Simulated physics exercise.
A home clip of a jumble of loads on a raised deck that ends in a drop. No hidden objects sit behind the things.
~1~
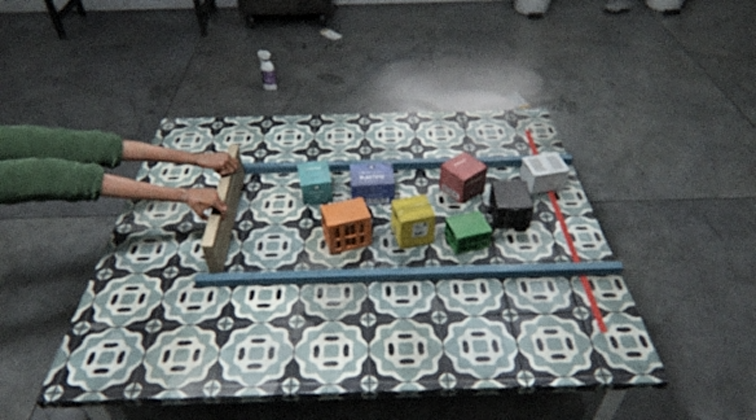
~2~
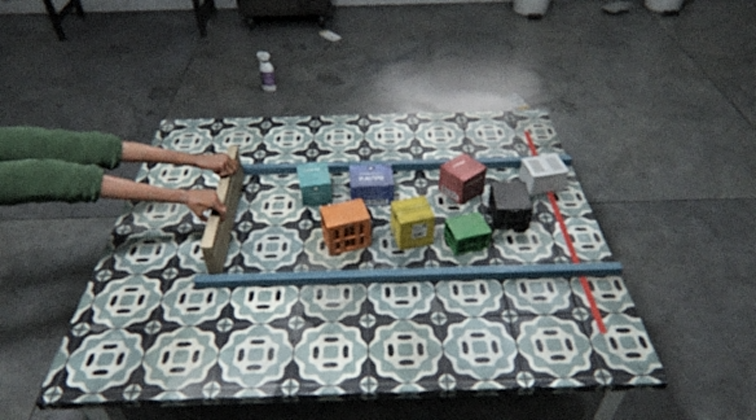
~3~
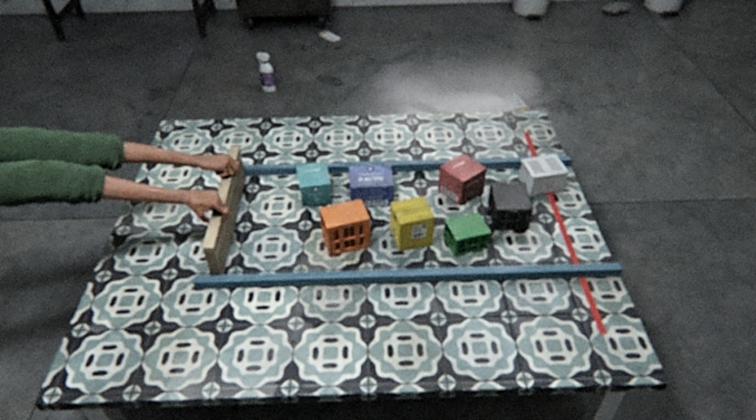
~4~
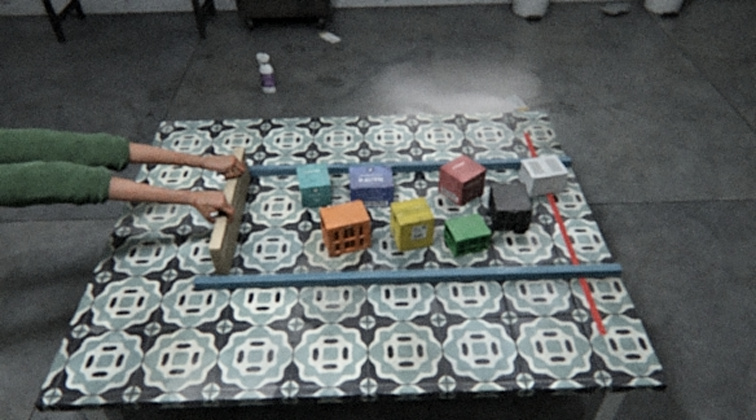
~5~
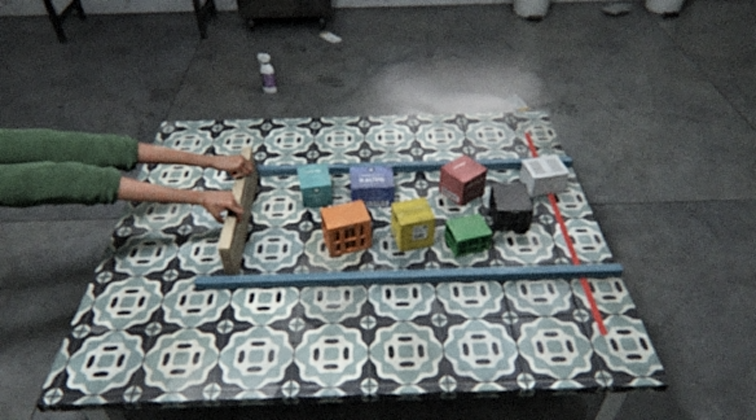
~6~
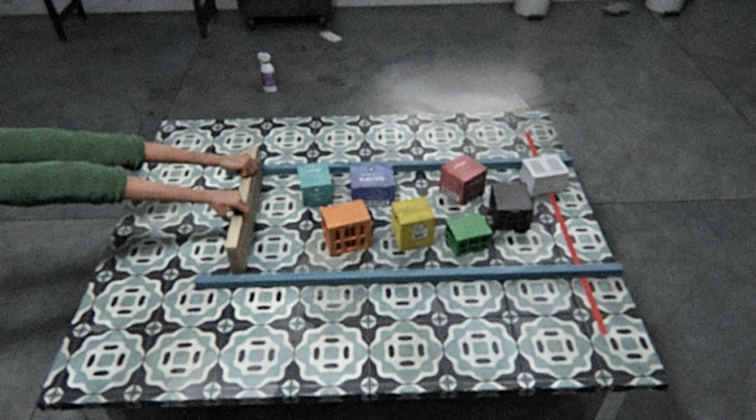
The video shows two green-sleeved arms holding a wooden plank upright on a patterned table, left of several colored boxes between blue strips; the hands keep it nearly still, then slide it slightly right while the boxes remain in place.
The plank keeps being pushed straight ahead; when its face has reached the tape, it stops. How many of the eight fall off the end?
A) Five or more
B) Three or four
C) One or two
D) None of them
Answer: A.
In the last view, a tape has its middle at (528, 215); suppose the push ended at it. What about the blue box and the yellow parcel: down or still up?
The blue box remains in place; as for the yellow parcel, it remains in place.
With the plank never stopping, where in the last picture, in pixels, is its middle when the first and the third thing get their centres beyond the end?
I'd put the first at about (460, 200) and the next at about (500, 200).
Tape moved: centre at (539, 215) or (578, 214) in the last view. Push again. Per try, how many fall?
5, then 8.
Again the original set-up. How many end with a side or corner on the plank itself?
The number is 2.
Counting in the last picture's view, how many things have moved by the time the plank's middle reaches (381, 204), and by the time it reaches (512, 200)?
The number moved is 6 and then 8.
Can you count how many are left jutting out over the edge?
The answer comes to 1.
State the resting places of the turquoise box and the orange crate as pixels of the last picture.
Close to (566, 179); the other close to (593, 225).
Soon after, none off yet; white tote at rest near (544, 176); black crate at rest near (510, 206); red box at rest near (463, 179).
After that, none off yet; white tote moving near (545, 176); black crate displaced a little near (517, 206); red box displaced about its own width near (510, 180).
And then, one off so far; white tote off the edge near (601, 245); black crate displaced well along near (594, 204); red box displaced well along near (584, 178).
In the end, the number that fall off is five or more; gone, blue box, yellow parcel, green crate, red box, black crate and white tote.
